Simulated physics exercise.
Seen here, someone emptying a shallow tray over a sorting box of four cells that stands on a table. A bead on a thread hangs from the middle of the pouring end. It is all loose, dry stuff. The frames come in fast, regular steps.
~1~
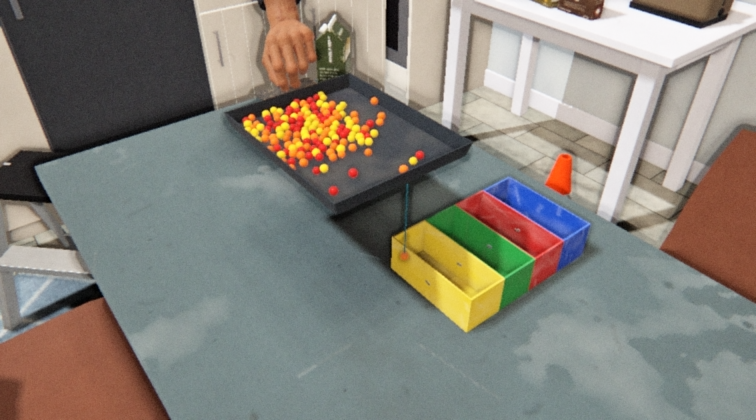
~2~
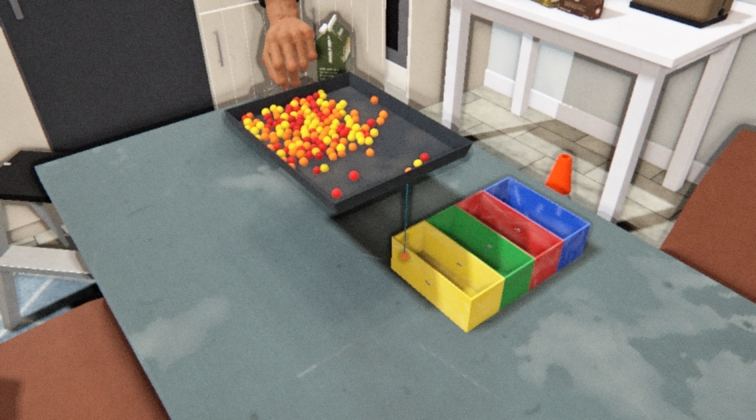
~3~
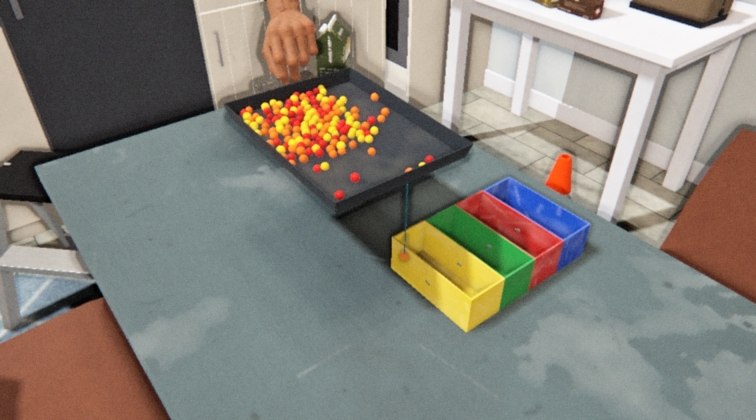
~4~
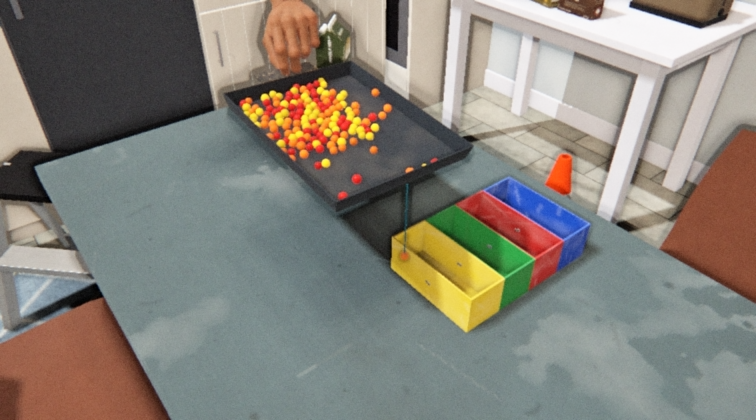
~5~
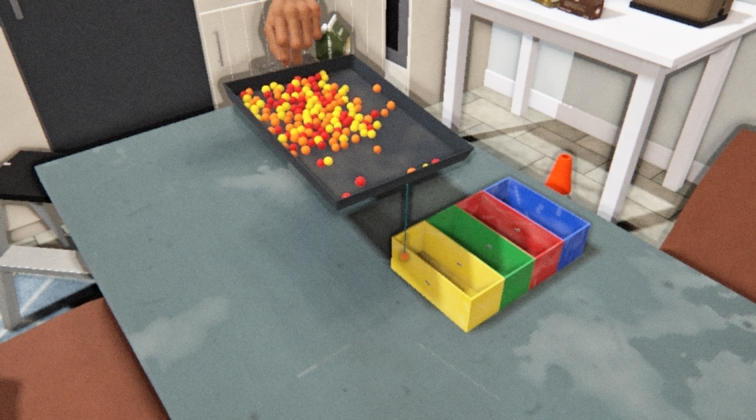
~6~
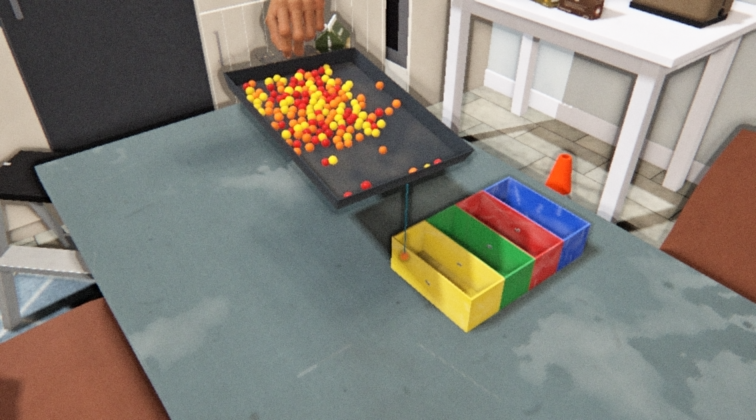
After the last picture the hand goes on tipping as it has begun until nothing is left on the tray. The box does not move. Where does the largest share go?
The green one ends fullest.
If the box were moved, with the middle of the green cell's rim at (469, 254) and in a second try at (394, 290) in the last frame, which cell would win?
First the green one, then the blue one.
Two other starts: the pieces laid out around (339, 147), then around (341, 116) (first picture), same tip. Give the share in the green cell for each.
The first gives 60 %, the second 60 %.
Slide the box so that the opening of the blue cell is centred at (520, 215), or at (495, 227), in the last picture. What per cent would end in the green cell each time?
Near 60 % and 10 %.
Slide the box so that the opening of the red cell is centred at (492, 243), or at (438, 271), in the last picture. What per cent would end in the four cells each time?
In turn 100 and 80 in a hundred.
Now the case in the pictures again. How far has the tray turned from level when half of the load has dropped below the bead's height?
Near 80 degrees.
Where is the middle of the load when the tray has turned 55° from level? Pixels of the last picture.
Near (439, 162).
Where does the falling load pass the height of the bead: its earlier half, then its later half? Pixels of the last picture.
Around (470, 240) and then (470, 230).
Soon, tray tipped steeply; most on the tray; a small part in the green cell; a small part in the yellow cell; a stray few in the red cell; a small part falling or outside the box.
A while on, tray tipped right over; a small part on the tray; about half in the green cell; about a third in the yellow cell; a stray few in the red cell; a stray few in the blue cell; a small part falling or outside the box.
Towards the end, tray tipped past a quarter turn; about half in the green cell; about a third in the yellow cell; a stray few in the red cell; a stray few in the blue cell; a small part falling or outside the box.
Finally, tray tipped past a quarter turn; about half in the green cell; about a third in the yellow cell; a stray few in the red cell; a stray few in the blue cell; a small part outside the box.
